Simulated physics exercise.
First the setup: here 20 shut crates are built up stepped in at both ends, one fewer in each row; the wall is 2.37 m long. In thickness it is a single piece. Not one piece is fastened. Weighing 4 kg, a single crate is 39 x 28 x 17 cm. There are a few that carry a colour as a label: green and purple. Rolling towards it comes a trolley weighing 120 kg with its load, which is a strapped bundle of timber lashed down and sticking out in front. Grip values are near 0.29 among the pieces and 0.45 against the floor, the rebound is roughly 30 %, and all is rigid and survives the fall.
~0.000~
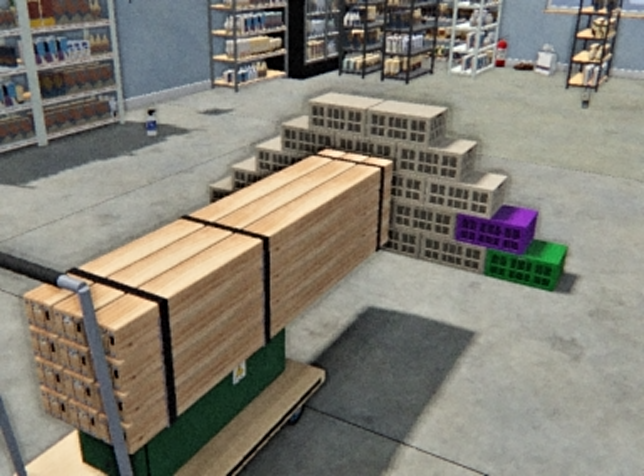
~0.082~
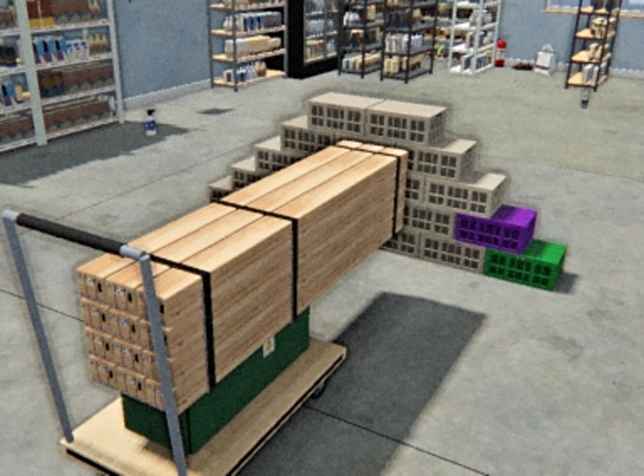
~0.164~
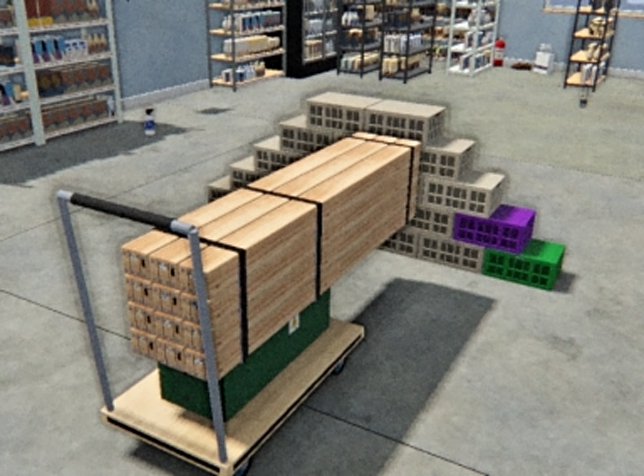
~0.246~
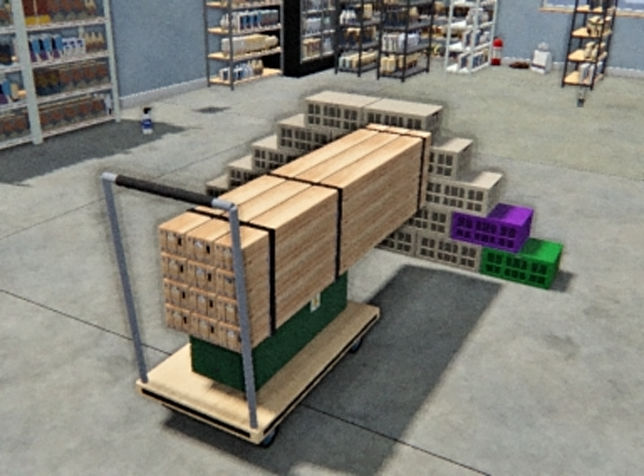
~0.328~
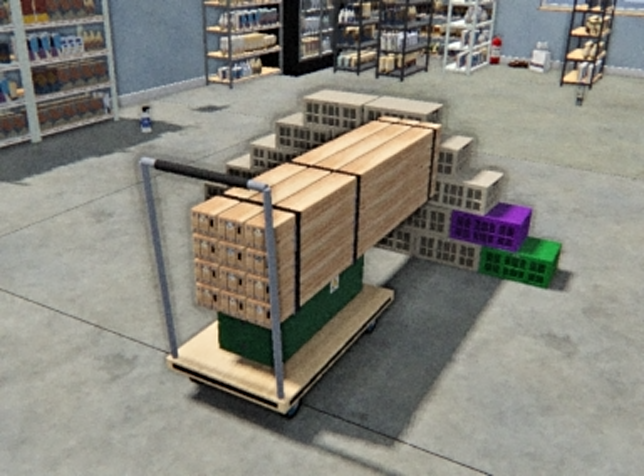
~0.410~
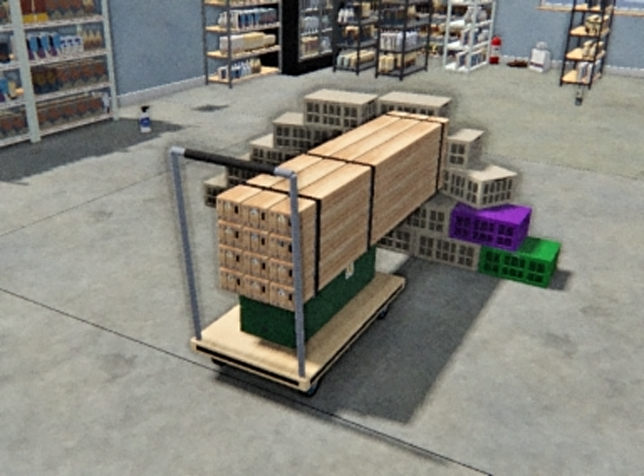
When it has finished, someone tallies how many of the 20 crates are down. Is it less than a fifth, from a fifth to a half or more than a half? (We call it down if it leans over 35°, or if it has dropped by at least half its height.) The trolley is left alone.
Damage: Moderate, one fifth to one half down.
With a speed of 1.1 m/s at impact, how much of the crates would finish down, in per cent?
About 30%.
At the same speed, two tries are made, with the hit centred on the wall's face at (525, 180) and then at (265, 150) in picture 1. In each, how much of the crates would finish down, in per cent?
0 then 30 %.
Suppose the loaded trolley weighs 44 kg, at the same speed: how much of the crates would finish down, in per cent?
It would come to around 30 percent.
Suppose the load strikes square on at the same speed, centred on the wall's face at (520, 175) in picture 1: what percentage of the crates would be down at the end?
In that case, around 10 percent.
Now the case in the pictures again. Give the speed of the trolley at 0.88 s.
Speed: Near 1.4 m/s.
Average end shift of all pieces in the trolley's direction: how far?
Around 65 centimetres.
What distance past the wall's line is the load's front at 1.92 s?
At that time it's around 190 cm.
Around 0.58 s, load 48 cm past the wall's line, still rolling; 4 of the 20 crates down.
Around 0.88 s, load 98 cm past the wall's line, still rolling; 6 of the 20 crates down.
Around 1.26 s, load 1.43 m past the wall's line, still rolling; 6 of the 20 crates down; purple crate displaced 7 cm.
Around 1.92 s, load 1.89 m past the wall's line, still rolling; 8 of the 20 crates down; purple crate displaced 10 cm.
Finally (3.4 s), load 2.05 m past the wall's line, stopped; 8 of the 20 crates down; purple crate displaced 10 cm; green crate unmoved. That is 40 per cent. Seen by the last camera, middles, purple crate near (505, 221), green crate near (520, 258).
